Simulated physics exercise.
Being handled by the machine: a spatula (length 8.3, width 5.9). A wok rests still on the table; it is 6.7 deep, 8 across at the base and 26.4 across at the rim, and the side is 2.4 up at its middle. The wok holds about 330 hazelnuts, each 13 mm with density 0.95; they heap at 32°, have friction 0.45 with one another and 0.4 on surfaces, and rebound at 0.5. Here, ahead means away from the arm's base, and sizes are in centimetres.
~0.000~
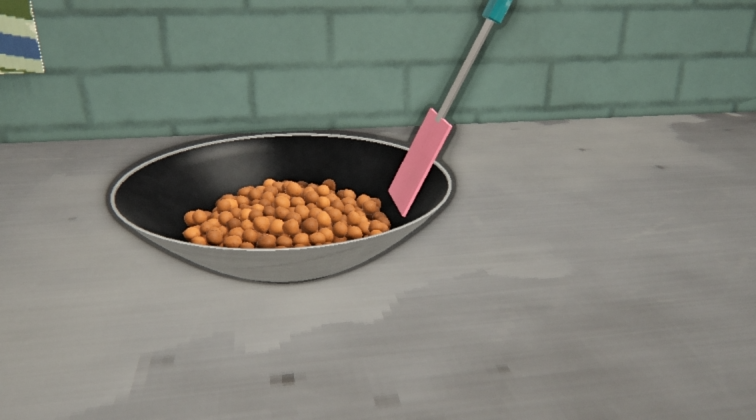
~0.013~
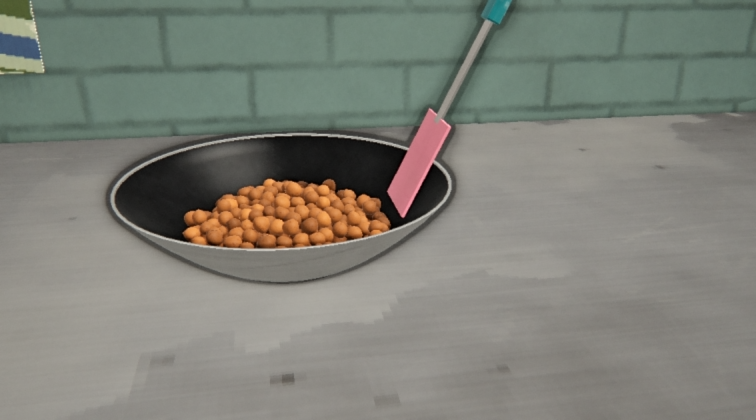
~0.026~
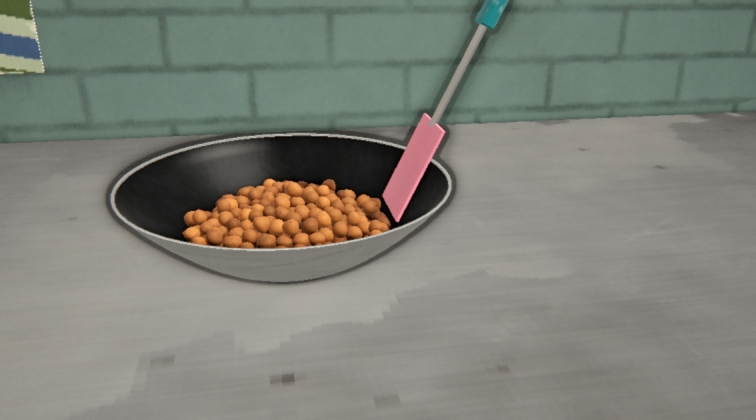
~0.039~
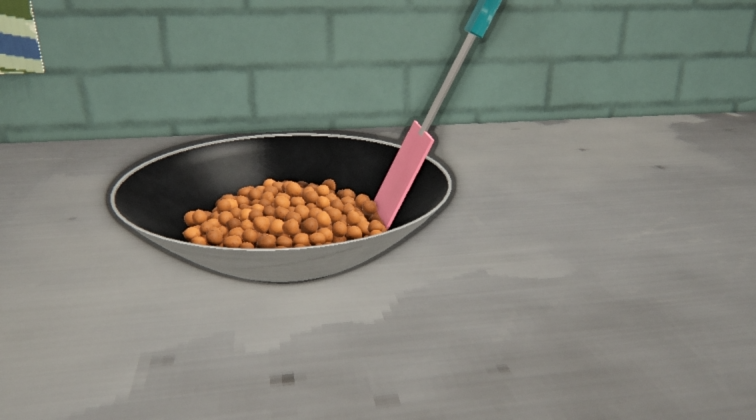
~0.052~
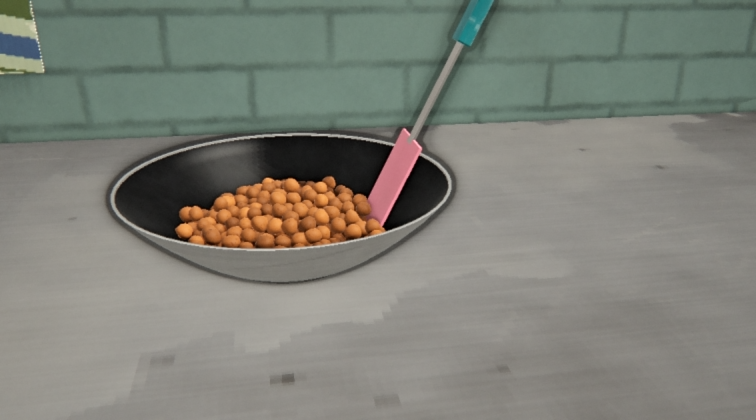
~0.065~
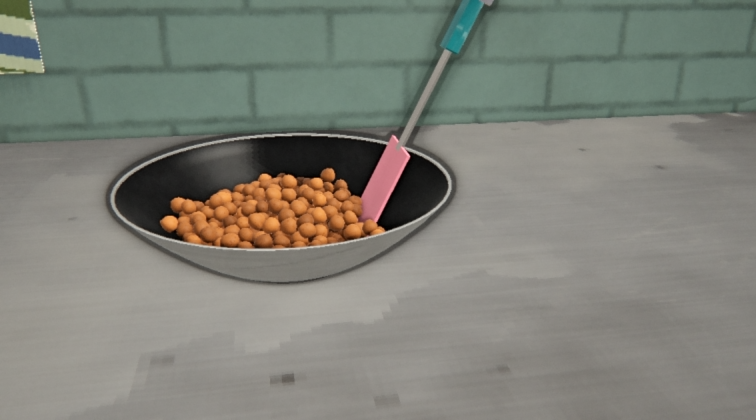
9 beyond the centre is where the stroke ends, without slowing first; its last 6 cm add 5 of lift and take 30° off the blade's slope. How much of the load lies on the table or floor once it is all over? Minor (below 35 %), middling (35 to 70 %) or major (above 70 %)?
Minor.
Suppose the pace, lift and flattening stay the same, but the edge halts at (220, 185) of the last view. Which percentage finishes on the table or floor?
Estimate: Approx. 10 %.
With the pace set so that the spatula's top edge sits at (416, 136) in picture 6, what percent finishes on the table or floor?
That share would be about 20 percent.
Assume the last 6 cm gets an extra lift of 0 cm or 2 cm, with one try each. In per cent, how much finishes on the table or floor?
I'd say close to 20 percent for the first and close to 30 percent for the second.
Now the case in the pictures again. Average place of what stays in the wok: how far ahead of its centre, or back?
Offset forward: Around 3.5 cm.
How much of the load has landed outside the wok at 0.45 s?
I'd say close to 15 in a hundred.
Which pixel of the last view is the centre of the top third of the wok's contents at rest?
Approximately at pixel (196, 218).
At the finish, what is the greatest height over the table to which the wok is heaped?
Height at rest: Roughly 6.5 cm.
After 0.14 s, sloping 64°, highest piece 7 above the table; 333 in the wok.
After 0.21 s, sloping 55°, highest piece 9 above the table; 332 in the wok, 1 on the blade or in flight.
After 0.45 s, sloping 34°, highest piece 12 above the table; 253 in the wok, 51 on the table or floor, 29 on the blade or in flight.
After 1.50 s, sloping 34°, highest piece 6 above the table; 253 in the wok, 80 on the table or floor.
In the end, 253 in the wok, 80 on the table or floor. That is 24 % on the table or floor.
